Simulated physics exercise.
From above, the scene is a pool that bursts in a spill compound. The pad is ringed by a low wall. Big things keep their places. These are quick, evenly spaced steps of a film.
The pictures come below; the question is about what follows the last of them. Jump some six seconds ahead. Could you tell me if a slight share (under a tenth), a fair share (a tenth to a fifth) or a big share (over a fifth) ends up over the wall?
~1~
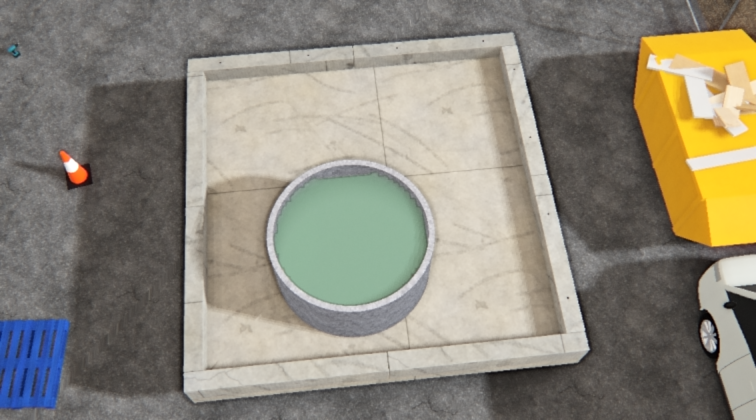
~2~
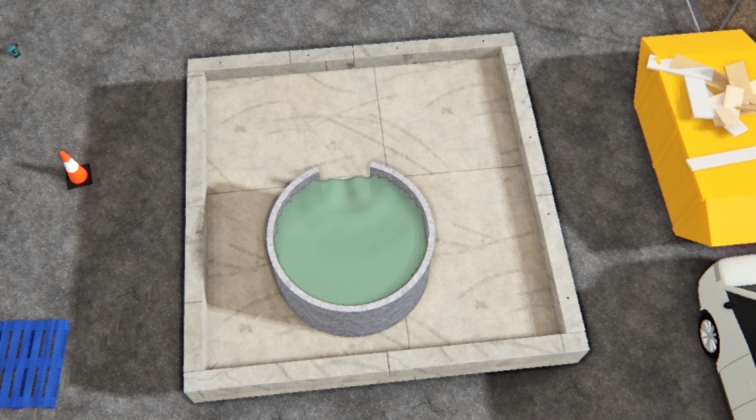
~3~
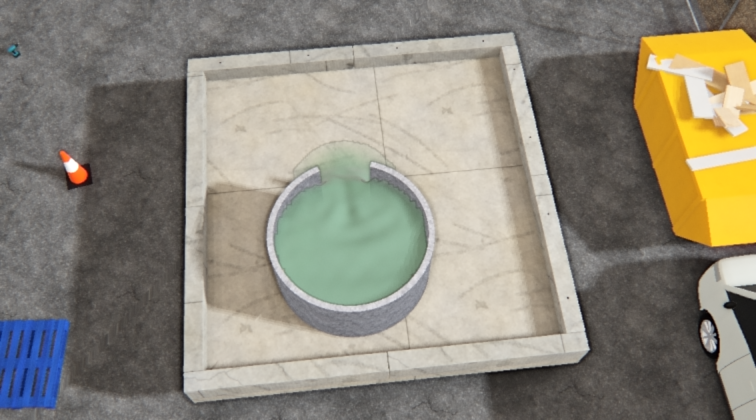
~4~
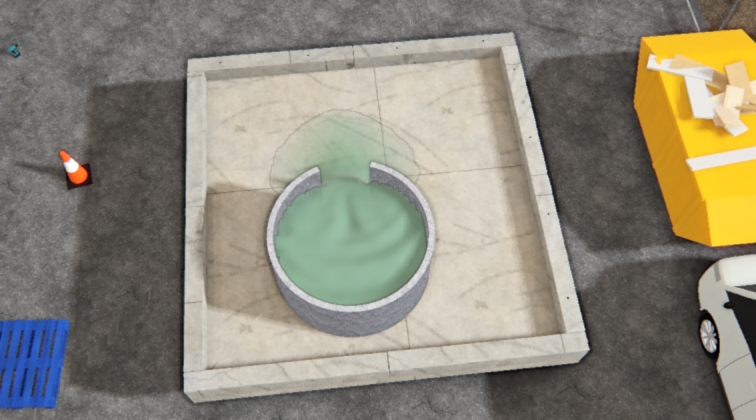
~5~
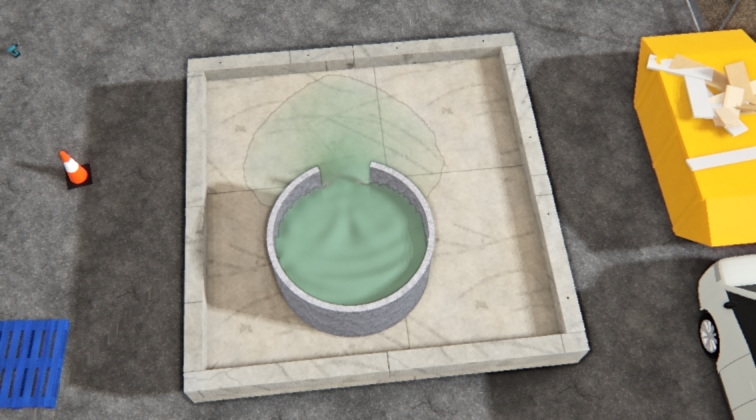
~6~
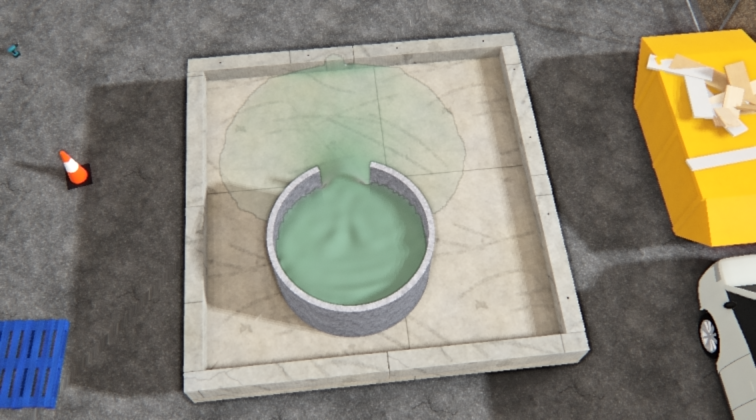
The overflow is beneath a tenth.
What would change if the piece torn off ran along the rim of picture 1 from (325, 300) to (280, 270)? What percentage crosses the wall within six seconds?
Close to 26 per cent, I reckon.
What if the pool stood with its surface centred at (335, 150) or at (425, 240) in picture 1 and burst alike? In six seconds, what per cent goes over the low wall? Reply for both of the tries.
Log: 16 percent, 4 percent, in order.
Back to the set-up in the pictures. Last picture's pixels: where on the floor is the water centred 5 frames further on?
It's close to (347, 210).
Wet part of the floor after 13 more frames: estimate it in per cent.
Near 55 in a hundred.
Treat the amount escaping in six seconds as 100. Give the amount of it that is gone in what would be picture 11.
Close to 10 out of every hundred.
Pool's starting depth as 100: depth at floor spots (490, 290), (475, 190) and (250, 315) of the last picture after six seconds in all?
Estimate: 12, 6, 14 %.
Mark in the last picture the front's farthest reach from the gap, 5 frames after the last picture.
The front tops out at about (496, 63).
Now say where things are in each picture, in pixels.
In the first frame, the round pool at (351, 235) is whole and still.
In the second frame, water pours out on the round pool's far side and has run to a hidden place.
In the third frame, the front is at (323, 150), out from the gap on the round pool's far side.
In the fourth frame, water pours out on the round pool's far side and has run to (325, 118).
In the fifth frame, water pours out on the round pool's far side and has run to (338, 80).
In the sixth frame, water pours out on the round pool's far side and has run to (393, 69).
A moment on, water covers 45 % of the floor; the low wall has let 0 % over.
Next, water covers 45 % of the floor; the low wall has let 1 % over.
Then, water covers 50 % of the floor; the low wall has let 5 % over.
Later, water covers 80 % of the floor; the low wall has let 7 % over.
In the end, water covers 85 % of the floor; the low wall has let 7 % over.
